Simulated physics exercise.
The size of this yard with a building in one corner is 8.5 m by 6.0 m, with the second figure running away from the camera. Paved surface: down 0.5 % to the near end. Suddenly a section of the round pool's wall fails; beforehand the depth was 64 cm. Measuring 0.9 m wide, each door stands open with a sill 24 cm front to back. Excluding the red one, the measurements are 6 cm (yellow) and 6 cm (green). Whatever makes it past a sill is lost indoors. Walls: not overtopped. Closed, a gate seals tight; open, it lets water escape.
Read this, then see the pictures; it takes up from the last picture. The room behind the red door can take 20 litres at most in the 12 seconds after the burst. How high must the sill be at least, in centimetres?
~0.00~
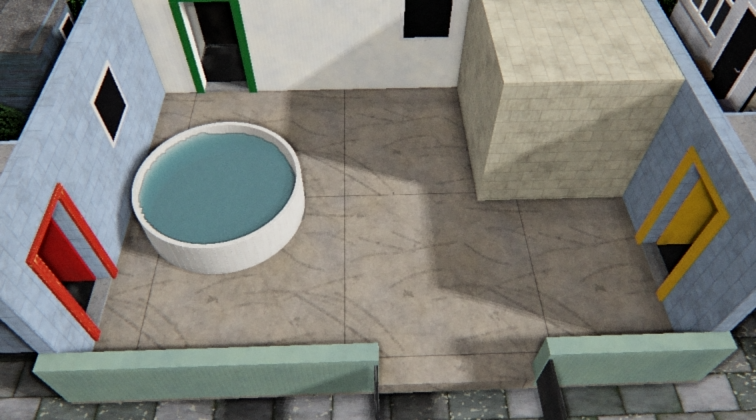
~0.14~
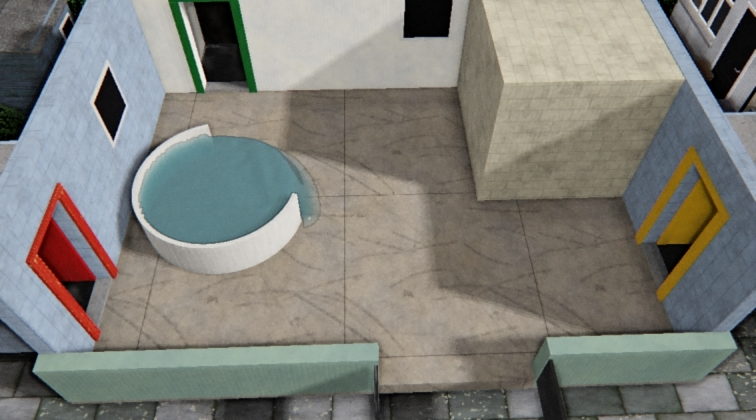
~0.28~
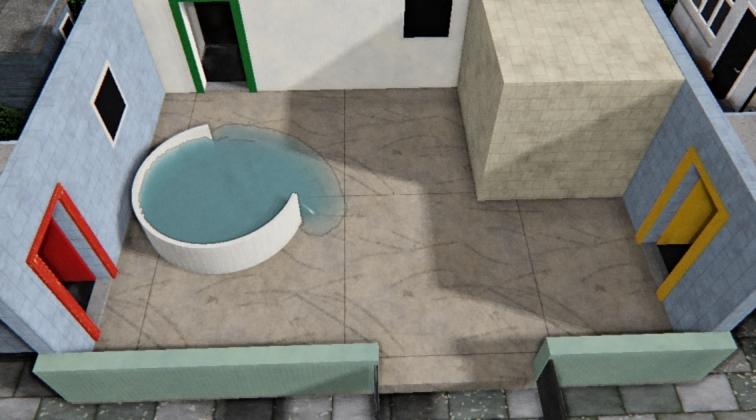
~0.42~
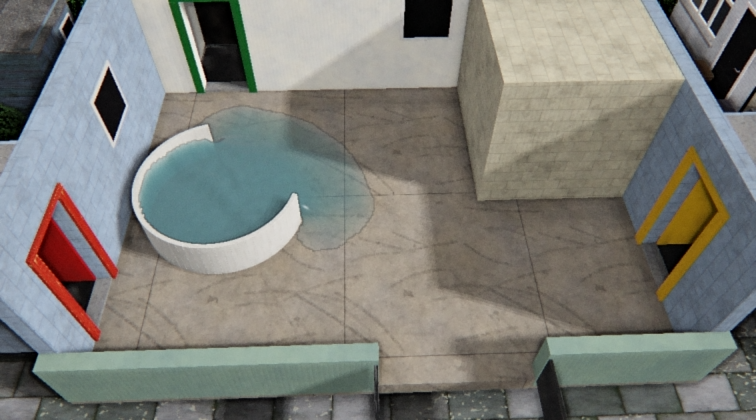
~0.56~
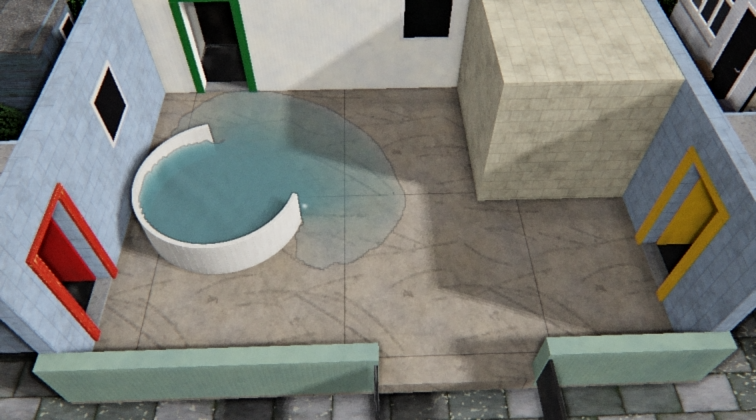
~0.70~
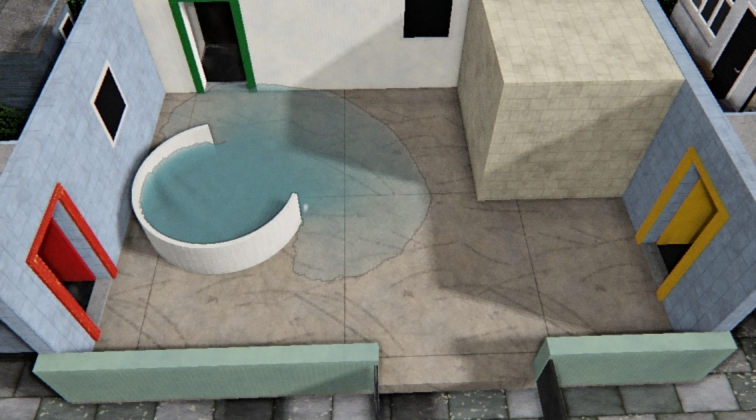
About 7.5 cm.
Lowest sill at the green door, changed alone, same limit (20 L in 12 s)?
Door green, min height approx. 18 cm.
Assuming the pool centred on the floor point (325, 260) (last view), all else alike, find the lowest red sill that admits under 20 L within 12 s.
New minimum height: Approx. 10.5 cm.
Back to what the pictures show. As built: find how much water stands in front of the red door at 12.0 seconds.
About 8.5 centimetres.
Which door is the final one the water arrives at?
The red door.
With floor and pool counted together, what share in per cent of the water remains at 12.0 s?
About 70 %.
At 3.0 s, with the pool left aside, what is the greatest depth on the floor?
Max depth: About 42 cm.
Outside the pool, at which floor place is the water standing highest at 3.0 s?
Near (449, 88).
After 1.4 s water covers 45 % of the floor, deepest (30 cm) near (281, 98); it has not reached the red door.
After 3.0 s water covers 50 % of the floor, deepest (42 cm) near (449, 88); it has not reached the red door.
After 12.0 s water covers 100 % of the floor, deepest (10 cm) near (305, 371); 9 cm at the red door, 48 litres in over its 5 cm sill.
At the red door as built, the water arrived by 5.1 s and peaked near 11 cm at 9.6 s.
With a sill of 6 cm, 36 litres would have come in within the 12 s; with 9.5 cm, 6 litres. So under 20 litres takes about 7.5 cm.
